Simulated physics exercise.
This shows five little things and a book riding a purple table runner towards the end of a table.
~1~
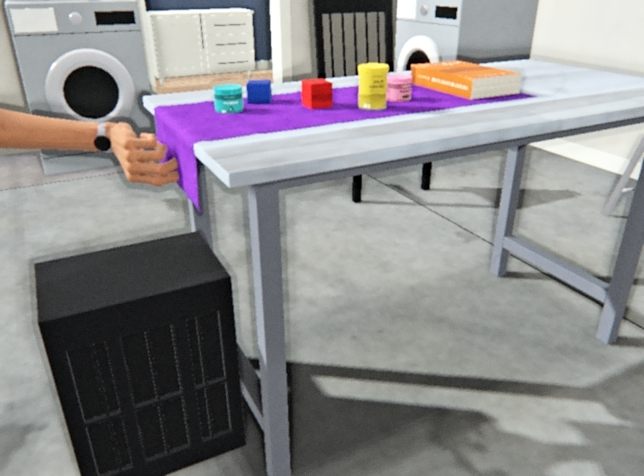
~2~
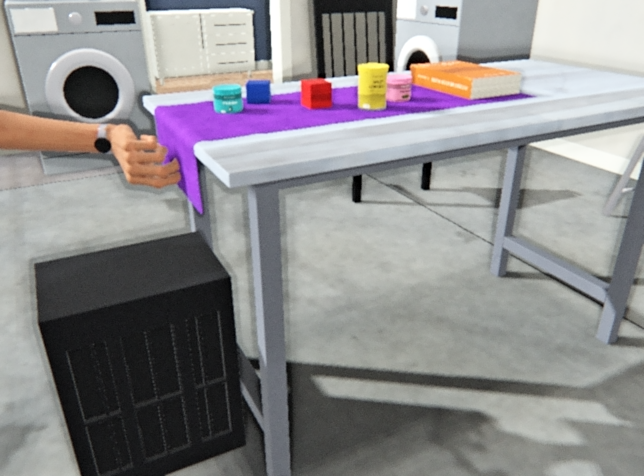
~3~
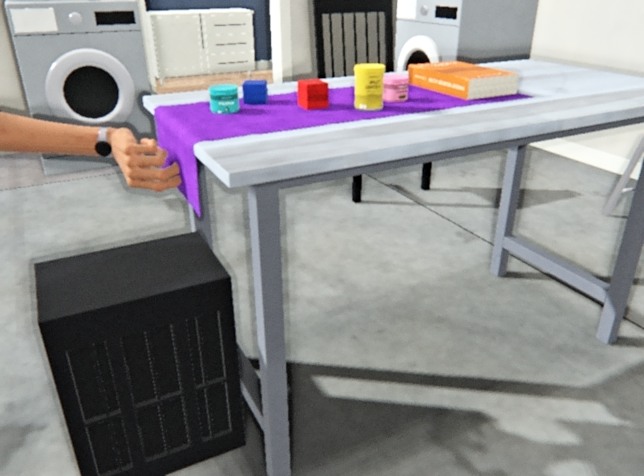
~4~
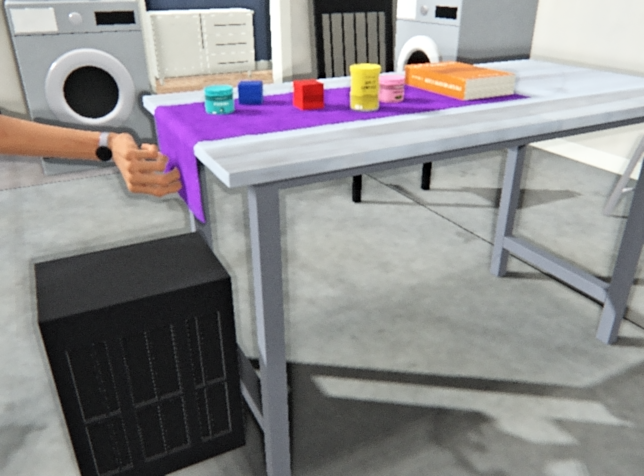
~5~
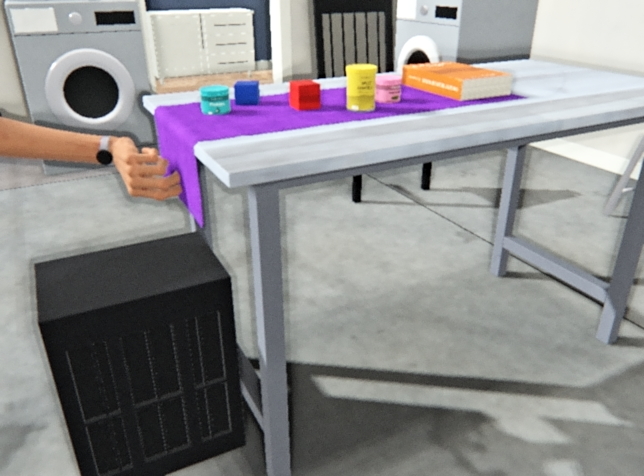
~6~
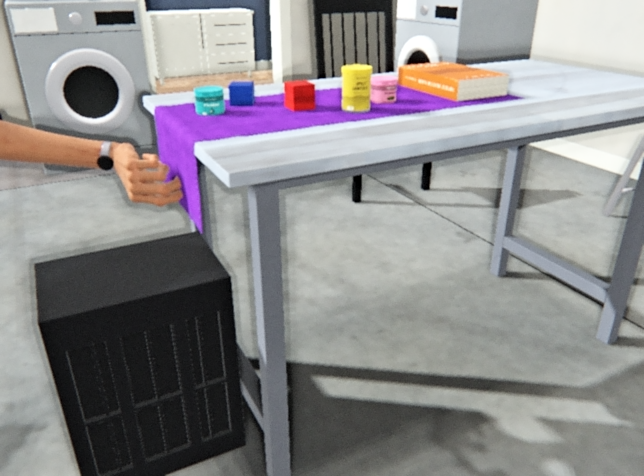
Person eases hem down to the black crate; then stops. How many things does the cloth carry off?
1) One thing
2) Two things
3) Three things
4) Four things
1.
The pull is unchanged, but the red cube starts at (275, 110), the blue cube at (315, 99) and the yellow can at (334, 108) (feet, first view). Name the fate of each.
First the red cube: It is still up there. Next the blue cube: It is still up there. Last the yellow can: It is still up there.
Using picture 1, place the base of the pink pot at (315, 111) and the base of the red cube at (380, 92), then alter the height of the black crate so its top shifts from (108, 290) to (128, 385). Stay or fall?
The pink pot ends up off the top and the red cube ends up still on top.
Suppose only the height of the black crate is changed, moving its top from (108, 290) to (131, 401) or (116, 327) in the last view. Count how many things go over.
We'd get 4 in the first case and 2 in the second.
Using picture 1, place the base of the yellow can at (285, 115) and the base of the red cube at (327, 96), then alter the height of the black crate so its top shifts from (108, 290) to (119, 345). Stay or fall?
In the end the yellow can is no longer on top and the red cube is still on top.
Early on, hem near (184, 241); all still up.
Midway, hem on the crate; turquoise pot gone.
Finally, hem on the crate; turquoise pot gone. The table loses one.
